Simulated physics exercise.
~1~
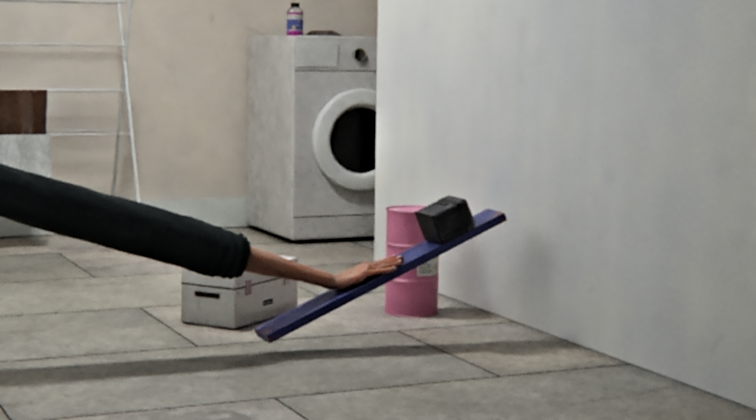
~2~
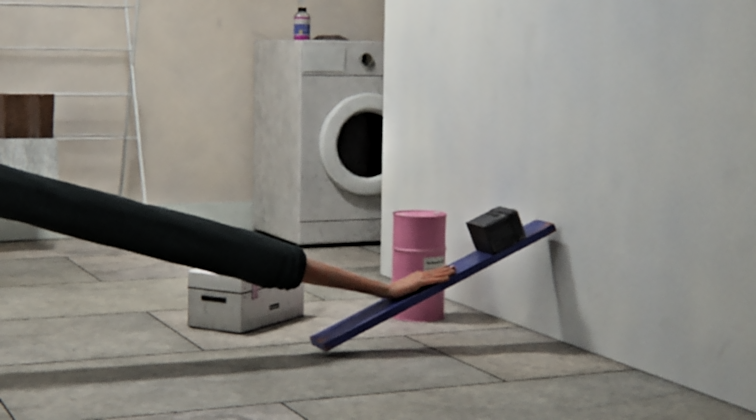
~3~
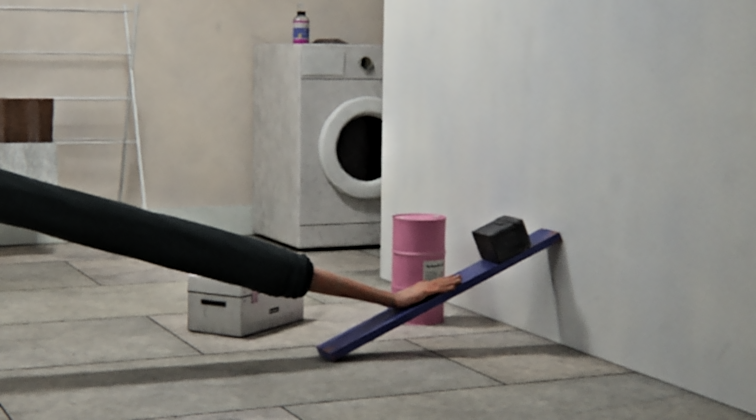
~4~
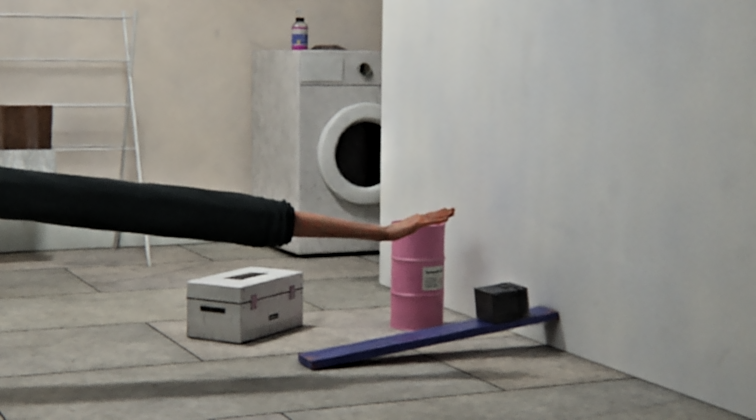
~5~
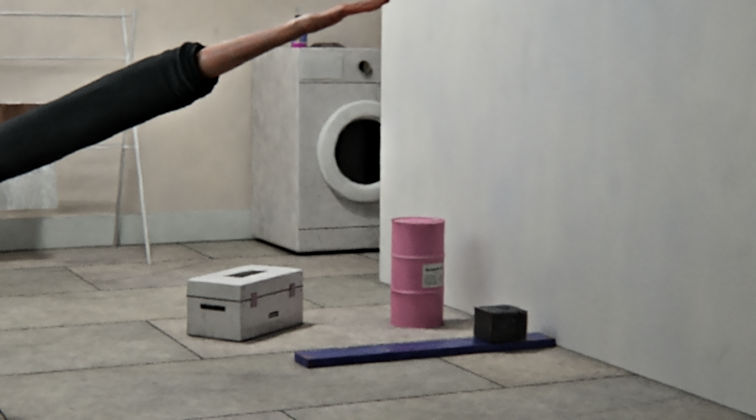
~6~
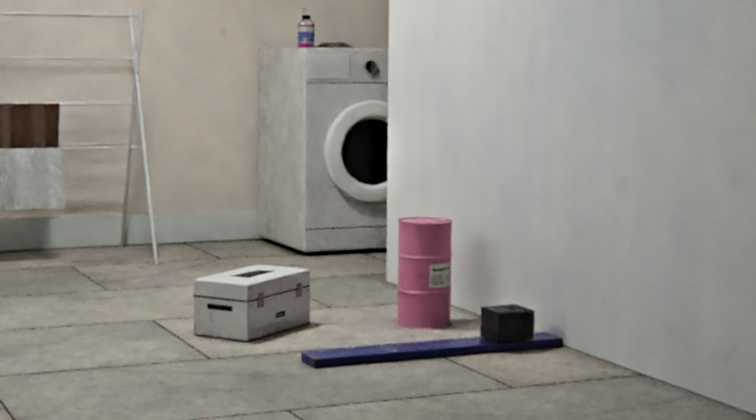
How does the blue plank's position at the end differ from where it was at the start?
At the start the blue plank is held at a slant in front of the pink canister, short of the wall. By the end it is lower and farther right, lying flat on the floor near the foot of the wall.
Blue plank carrying a dark block being propped against a wall by a hand, then slipping down flat once released.
